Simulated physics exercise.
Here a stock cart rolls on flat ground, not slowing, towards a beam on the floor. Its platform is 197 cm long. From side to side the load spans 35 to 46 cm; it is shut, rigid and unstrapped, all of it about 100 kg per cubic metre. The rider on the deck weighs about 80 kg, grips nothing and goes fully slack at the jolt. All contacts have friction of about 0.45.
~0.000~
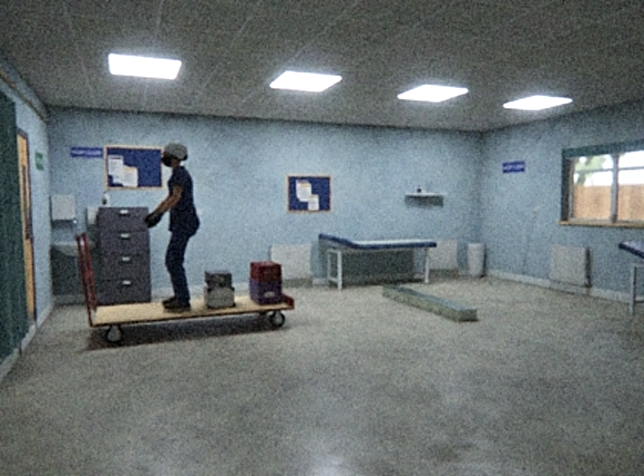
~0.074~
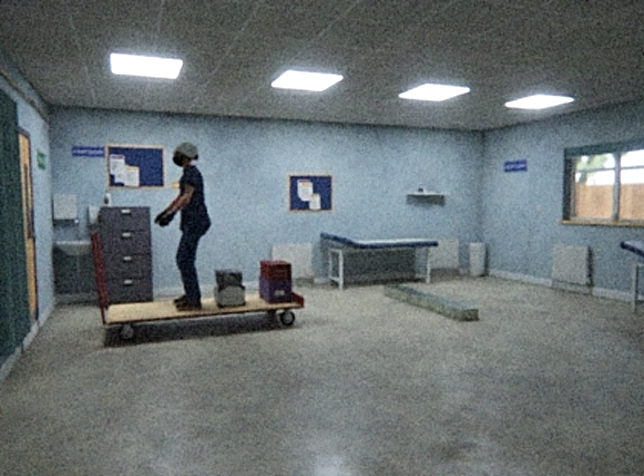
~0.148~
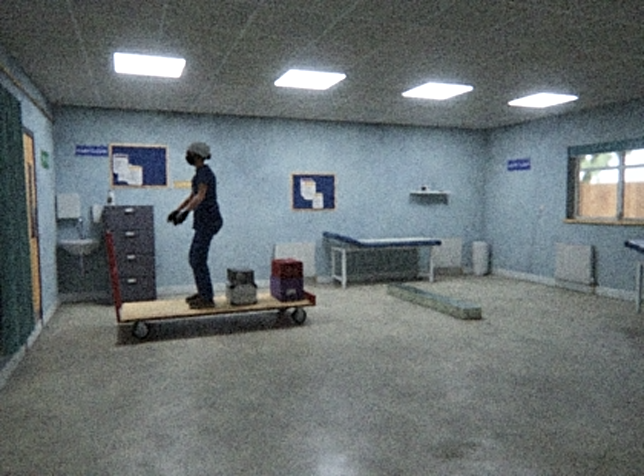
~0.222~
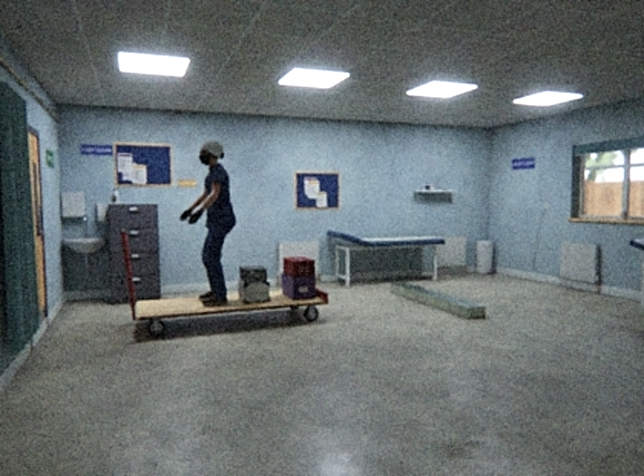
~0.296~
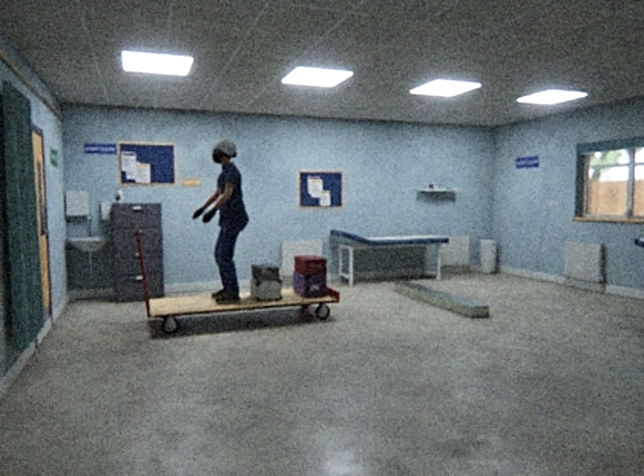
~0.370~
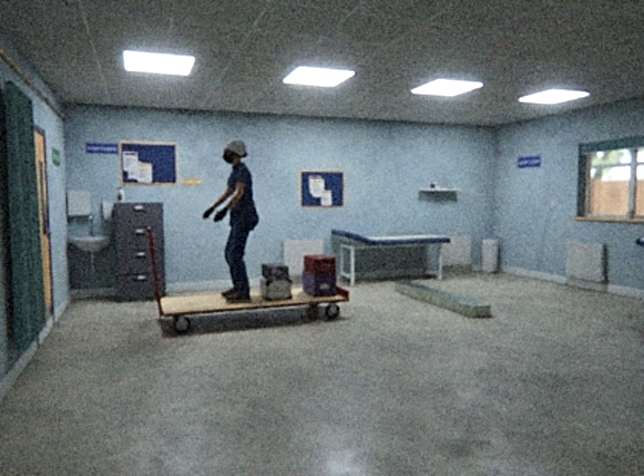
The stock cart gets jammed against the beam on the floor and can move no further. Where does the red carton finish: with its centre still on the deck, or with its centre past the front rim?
The red carton finishes past the front rim.
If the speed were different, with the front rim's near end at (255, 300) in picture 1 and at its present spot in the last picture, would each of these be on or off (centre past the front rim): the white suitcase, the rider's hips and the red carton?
Result: White kept; hips lost; red lost.
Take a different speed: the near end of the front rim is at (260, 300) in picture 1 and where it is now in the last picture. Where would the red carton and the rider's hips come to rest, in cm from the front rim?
In that case red 80 past, hips 20 past.
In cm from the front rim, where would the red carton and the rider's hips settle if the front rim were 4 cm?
Red 30 past, hips 50 behind.
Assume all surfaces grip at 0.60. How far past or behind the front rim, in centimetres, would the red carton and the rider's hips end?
In that case the red load finishes 40 cm past the rim, with the hips 40 cm behind.
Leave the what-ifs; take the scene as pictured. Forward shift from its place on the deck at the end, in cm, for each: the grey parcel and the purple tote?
About: Grey 30, purple 5.
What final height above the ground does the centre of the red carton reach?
Roughly 10 centimetres.
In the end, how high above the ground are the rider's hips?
The hips settle roughly 70 cm above the ground.
After 1.40 s the deck stops.
After 1.65 s the red carton is 1 cm past the rim, tilted 15°, near (436, 259) in the last picture's view.
After 1.95 s the red carton is 16 cm past the rim, tilted 110°, near (445, 280) in the last picture's view.
After 2.40 s the red carton is 36 cm past the rim, tilted 180°, near (458, 293) in the last picture's view.
When all is still (5.4 s), past the rim, red carton; behind it, grey parcel, white suitcase, purple tote and the rider's hips.
